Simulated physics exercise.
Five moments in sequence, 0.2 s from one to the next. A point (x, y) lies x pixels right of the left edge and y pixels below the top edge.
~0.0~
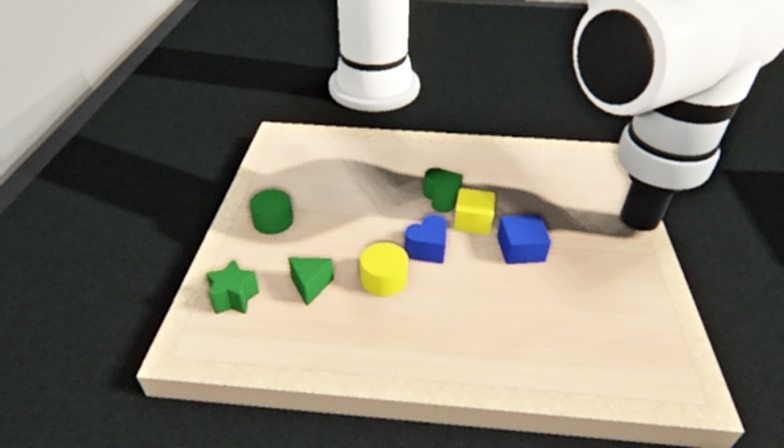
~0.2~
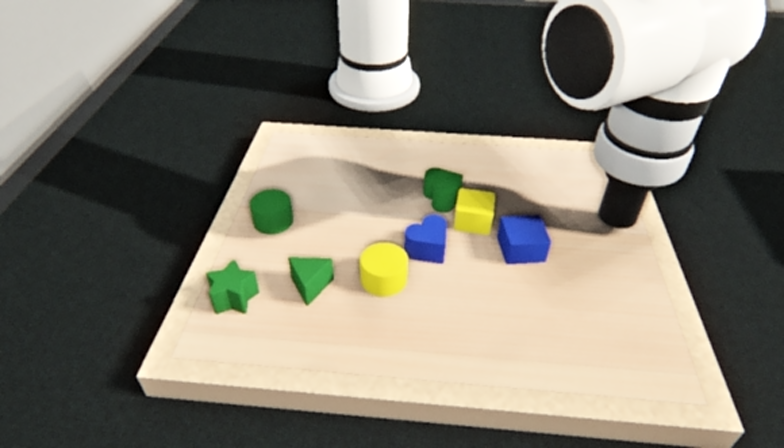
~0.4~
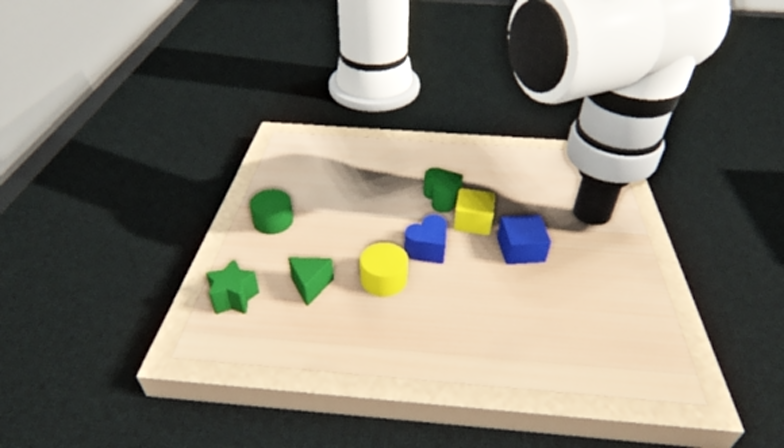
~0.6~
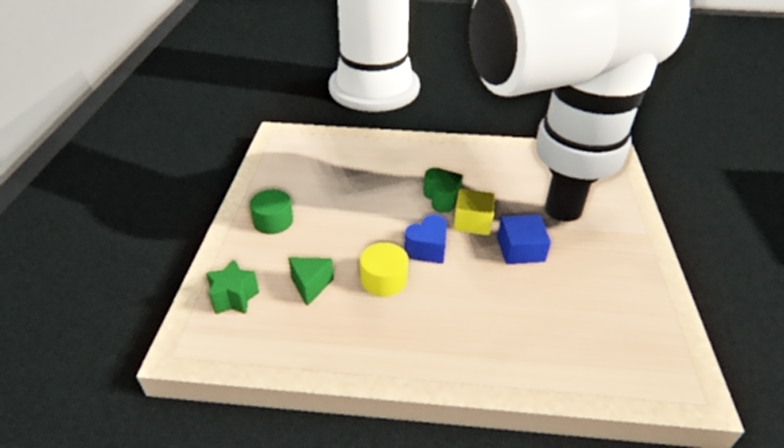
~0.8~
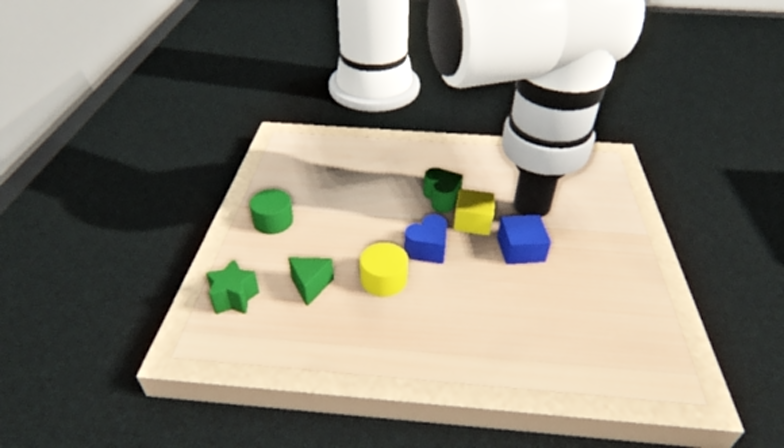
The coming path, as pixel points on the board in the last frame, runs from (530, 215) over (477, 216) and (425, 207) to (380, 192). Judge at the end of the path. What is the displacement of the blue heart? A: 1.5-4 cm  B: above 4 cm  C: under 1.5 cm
My answer is option A.
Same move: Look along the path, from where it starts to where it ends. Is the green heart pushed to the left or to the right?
Rightward.
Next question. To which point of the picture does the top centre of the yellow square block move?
Put as a pixel place, it's (422, 213).
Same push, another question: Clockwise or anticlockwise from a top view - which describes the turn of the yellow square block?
It twists anticlockwise.
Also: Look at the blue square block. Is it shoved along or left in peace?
Stays put.
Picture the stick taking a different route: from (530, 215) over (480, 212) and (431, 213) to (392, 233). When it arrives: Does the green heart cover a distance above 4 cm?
In short: No.
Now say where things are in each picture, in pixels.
In the first picture, stick tip (639, 219); block tops, yellow circle (384, 259); blue heart (429, 230); green heart (444, 179); yellow square block (476, 201); blue square block (526, 229).
In the second picture, stick (617, 217); blocks unchanged.
In the third picture, stick (592, 214); blocks unchanged.
In the fourth picture, stick (563, 210); blocks unchanged.
In the fifth picture, stick (532, 206); yellow circle (384, 259); blue heart (429, 230); green heart (444, 179); yellow square block (476, 201); blue square block (526, 229).
On the path given first. One third of the way, stick (478, 206); blue heart (425, 233); yellow square block (448, 206), turned 35° anticlockwise.
Two thirds of the way, stick (426, 198); yellow circle (380, 261); blue heart (417, 241); green heart (418, 166), turned 65° clockwise; yellow square block (422, 213), turned 95° anticlockwise.
At the end, stick (380, 183); yellow circle (380, 261); blue heart (417, 241); green heart (412, 160), turned 95° clockwise; yellow square block (422, 213), turned 95° anticlockwise; blue square block in place.
